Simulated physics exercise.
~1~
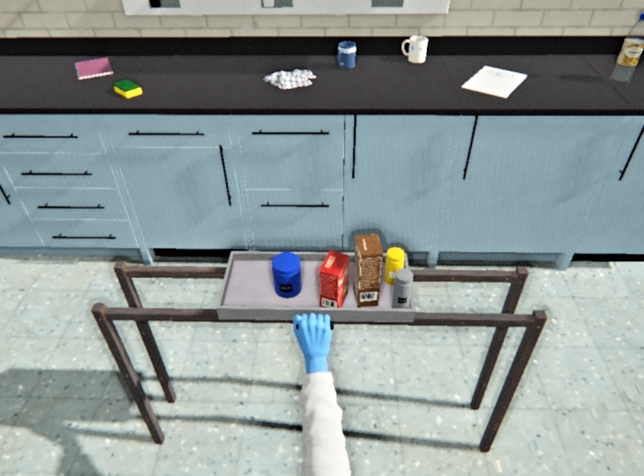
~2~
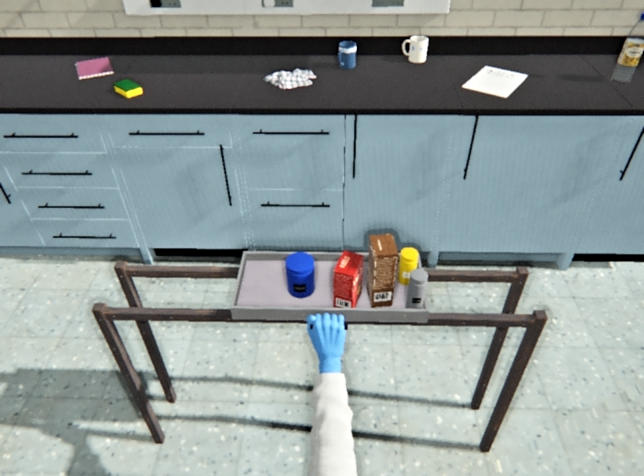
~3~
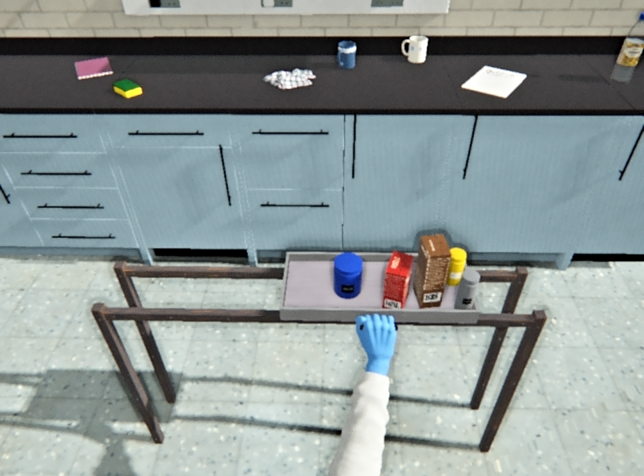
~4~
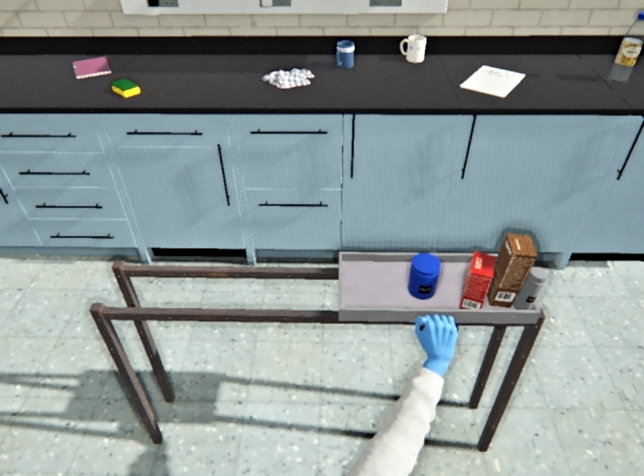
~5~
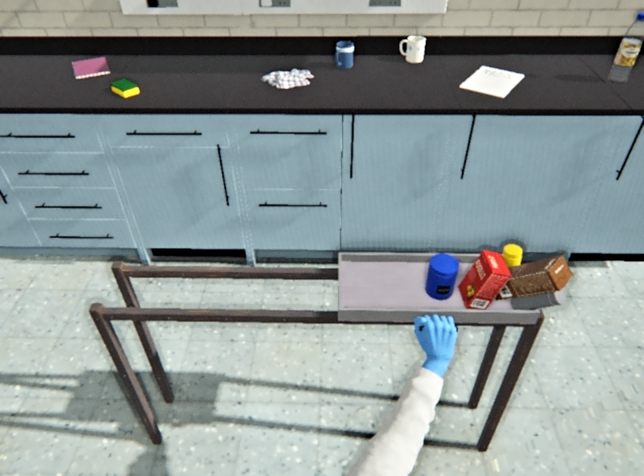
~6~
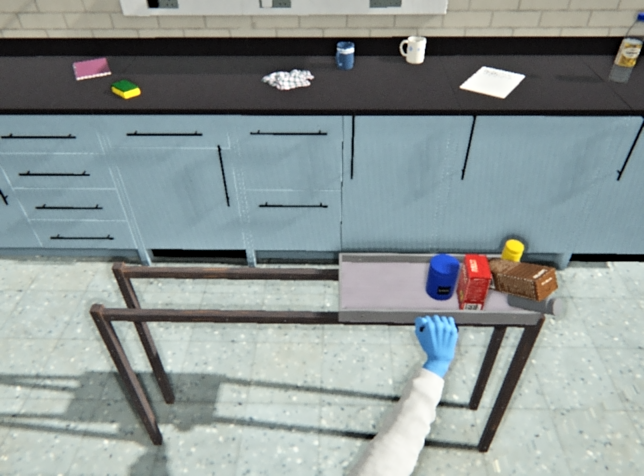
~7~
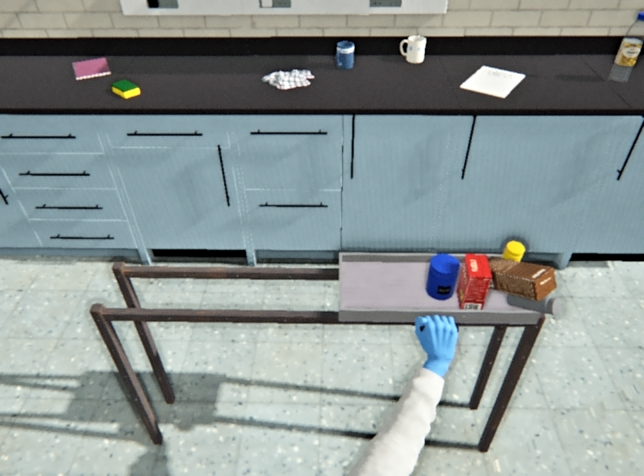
In a room with pale blue cabinets and a dark counter, a grey tray rests on a brown metal frame, holding a blue jar, a red carton, a brown carton, a yellow shaker and a grey shaker. A blue-gloved hand at its front edge moves right as the tray slides along, everything still upright. The tray halts at the right end of the frame, and the brown carton and grey shaker tip over to the right while the red carton leans, then settles upright. Finally, the brown carton and grey shaker lie toppled, while the other three items stand.
